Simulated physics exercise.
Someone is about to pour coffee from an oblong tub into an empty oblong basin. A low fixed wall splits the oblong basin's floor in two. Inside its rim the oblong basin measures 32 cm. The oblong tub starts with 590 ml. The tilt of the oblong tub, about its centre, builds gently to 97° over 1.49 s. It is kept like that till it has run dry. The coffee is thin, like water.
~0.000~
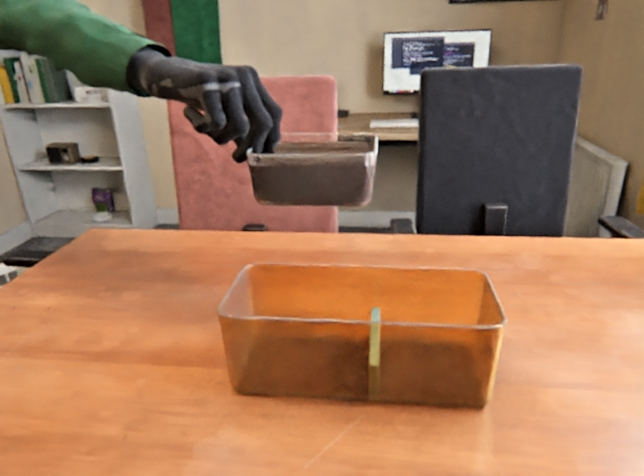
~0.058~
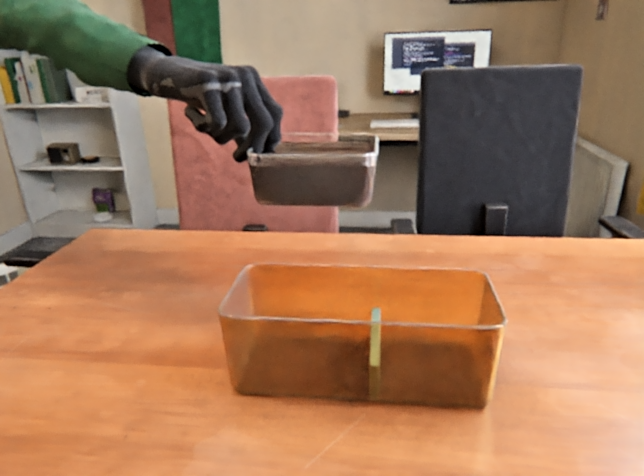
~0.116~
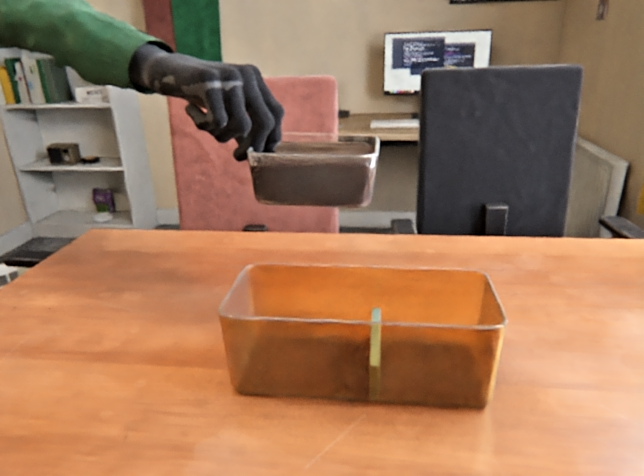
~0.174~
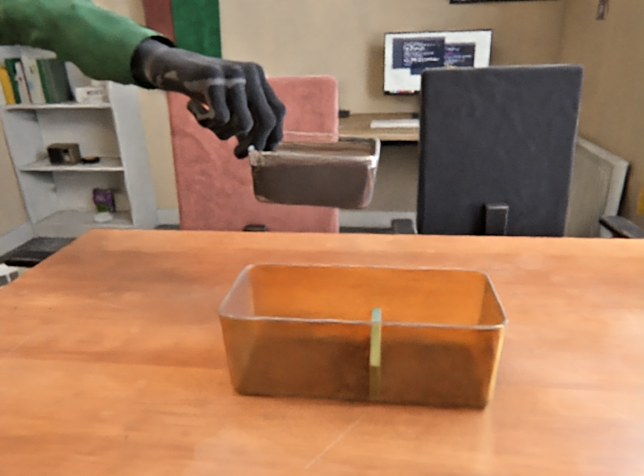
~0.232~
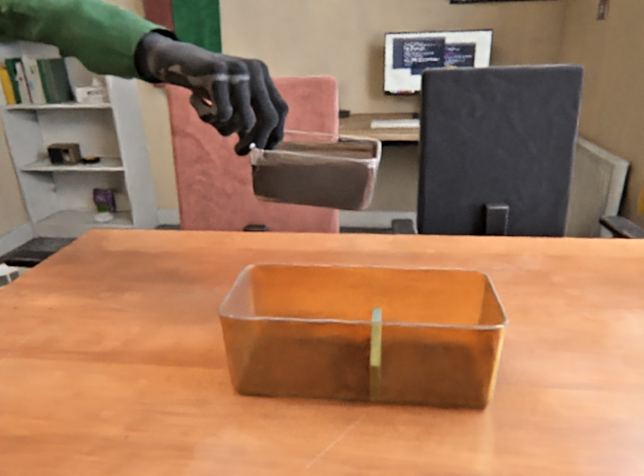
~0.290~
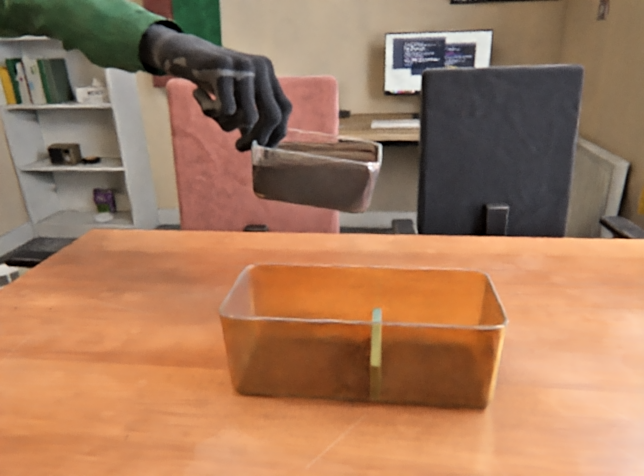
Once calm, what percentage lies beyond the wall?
Roughly 87 per cent is past the wall.
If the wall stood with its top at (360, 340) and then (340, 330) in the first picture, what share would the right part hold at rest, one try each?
First 90, then 95 per cent.
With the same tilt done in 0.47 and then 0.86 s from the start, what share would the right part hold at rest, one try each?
First 75, then 80 per cent.
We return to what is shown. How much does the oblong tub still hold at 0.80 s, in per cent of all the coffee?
Some 44 per cent.
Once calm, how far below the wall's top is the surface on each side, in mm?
Some 48 mm on the left and 20 mm on the right.
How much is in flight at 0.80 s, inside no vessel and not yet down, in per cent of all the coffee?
About 34 per cent.
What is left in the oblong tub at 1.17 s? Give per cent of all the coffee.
About 10 per cent.
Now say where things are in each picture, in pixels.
It leans 0°; its right rim is at (376, 145); the coffee meets the walls at (261, 151) and (373, 150); the oblong basin's rim runs from (232, 288) to (495, 297); the wall's top is at (375, 334), in the first picture.
It leans 0°; its right rim is at (377, 146); the coffee meets the walls at (262, 151) and (374, 151), in the second picture.
It leans 1°; its right rim is at (377, 147); the coffee meets the walls at (262, 151) and (375, 152), in the third picture.
It leans 3°; its right rim is at (378, 149); the coffee meets the walls at (263, 150) and (375, 152), in the fourth picture.
It leans 6°; its right rim is at (379, 152); the coffee meets the walls at (264, 151) and (376, 153), in the fifth picture.
It leans 9°; its right rim is at (380, 155); the coffee meets the walls at (265, 151) and (377, 152), in the sixth picture.
After 0.80 s the tilt is 54° and 45 per cent is still to pour, 0 is left of the wall and 21 right of it.
After 1.17 s the tilt is 87° and 9 per cent is still to pour, 3 is left of the wall and 80 right of it.
After 1.57 s the tilt is 97° and 0 per cent is still to pour, 10 is left of the wall and 87 right of it.
After 1.99 s the tilt is 97° and 0 per cent is still to pour, 11 is left of the wall and 87 right of it.
In the end 11 per cent lies left of the wall, 87 right of it and 2 outside.
